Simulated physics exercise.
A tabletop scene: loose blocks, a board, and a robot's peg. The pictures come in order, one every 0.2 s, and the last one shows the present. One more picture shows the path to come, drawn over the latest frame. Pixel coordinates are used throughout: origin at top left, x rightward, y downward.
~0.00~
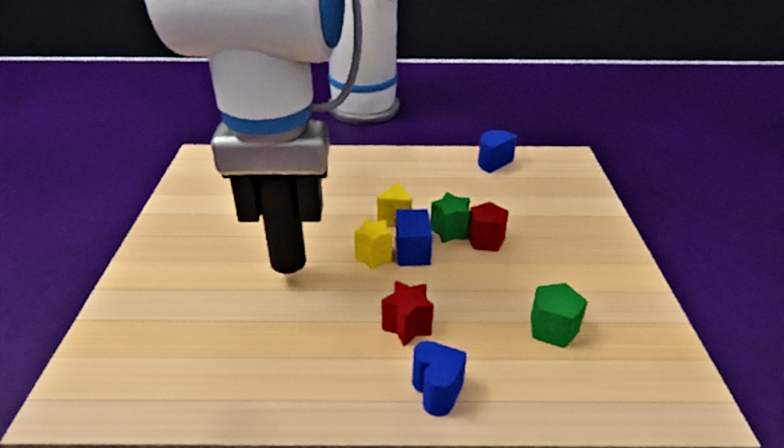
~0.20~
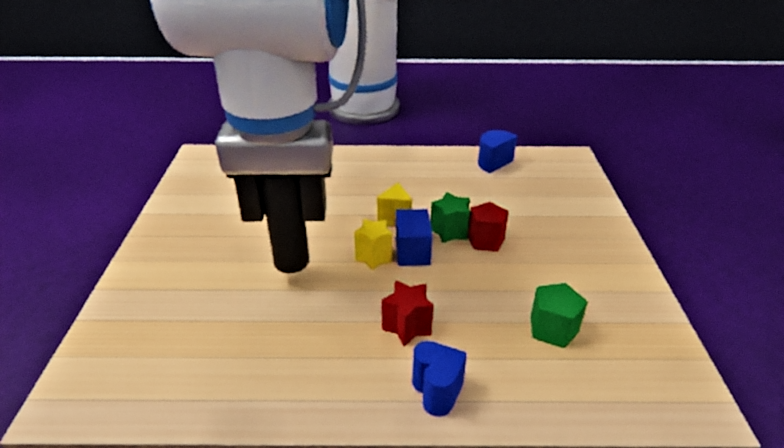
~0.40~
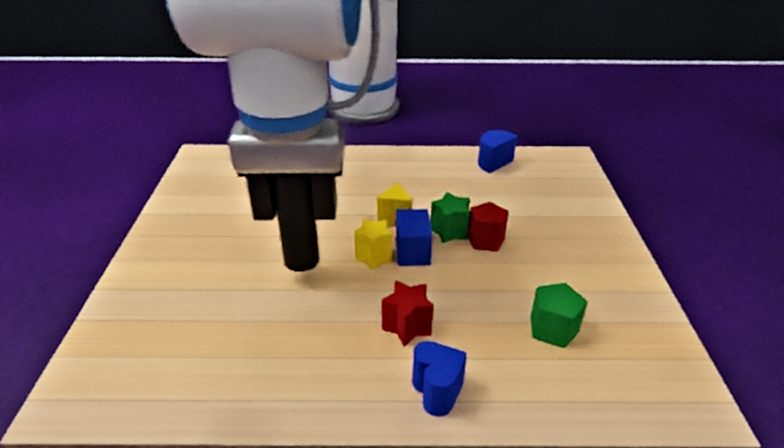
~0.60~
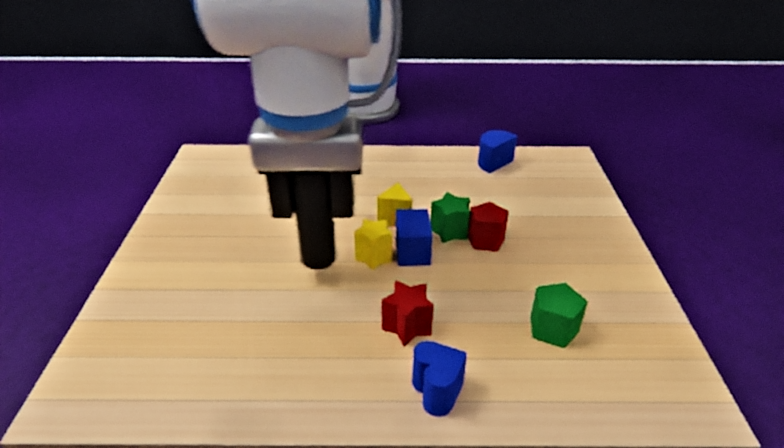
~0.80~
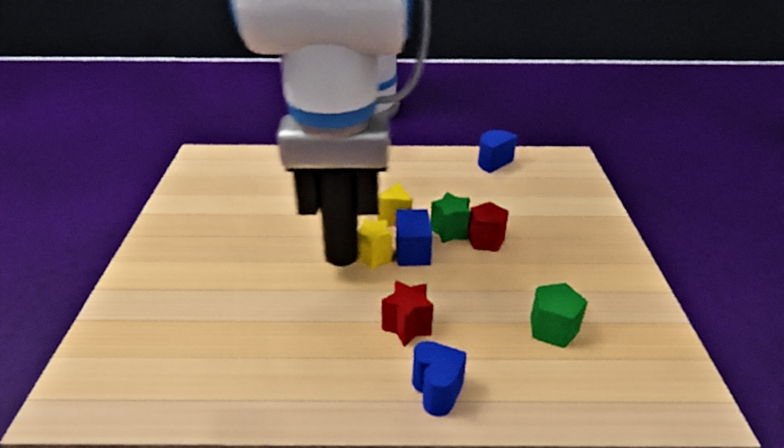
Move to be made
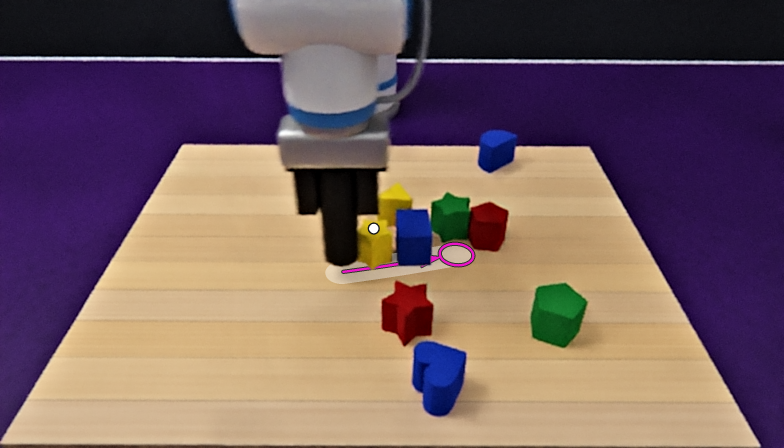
We see a robot arm with a black peg above a wooden board scattered with red, blue, green and yellow blocks; the peg moves slowly right, drawing close beside a yellow star while the blocks stay still.
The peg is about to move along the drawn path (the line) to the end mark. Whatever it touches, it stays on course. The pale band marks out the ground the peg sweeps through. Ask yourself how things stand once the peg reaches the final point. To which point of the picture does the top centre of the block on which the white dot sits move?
The point I'd pick in the picture is (458, 208).
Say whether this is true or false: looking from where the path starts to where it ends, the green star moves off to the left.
True - the claim holds.
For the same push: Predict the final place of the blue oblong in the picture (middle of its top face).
Somewhere near (477, 195).
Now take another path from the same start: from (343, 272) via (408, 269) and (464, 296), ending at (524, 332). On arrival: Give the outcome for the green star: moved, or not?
Once the path is done, it is somewhere new.
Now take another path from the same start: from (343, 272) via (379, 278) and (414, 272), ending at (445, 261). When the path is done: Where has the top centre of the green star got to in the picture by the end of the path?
Just about (461, 194).
Drawn move, from (343, 272) to (457, 254); the dot is on the yellow star.
On the path given first. One third of the way, peg at (384, 250); yellow star at (401, 222); blue oblong at (432, 216), turned 15° anticlockwise; green star at (456, 202).
Two thirds of the way, peg at (422, 244); yellow star at (432, 214), turned 20° anticlockwise; blue oblong at (459, 206), turned 30° anticlockwise; green star at (475, 189); red five-sided block at (503, 209), turned 45° clockwise.
At the end, peg at (458, 238); yellow star at (458, 208), turned 35° anticlockwise; blue oblong at (477, 195), turned 50° anticlockwise; green star at (485, 178), turned 20° anticlockwise; red five-sided block at (519, 204), turned 100° clockwise.
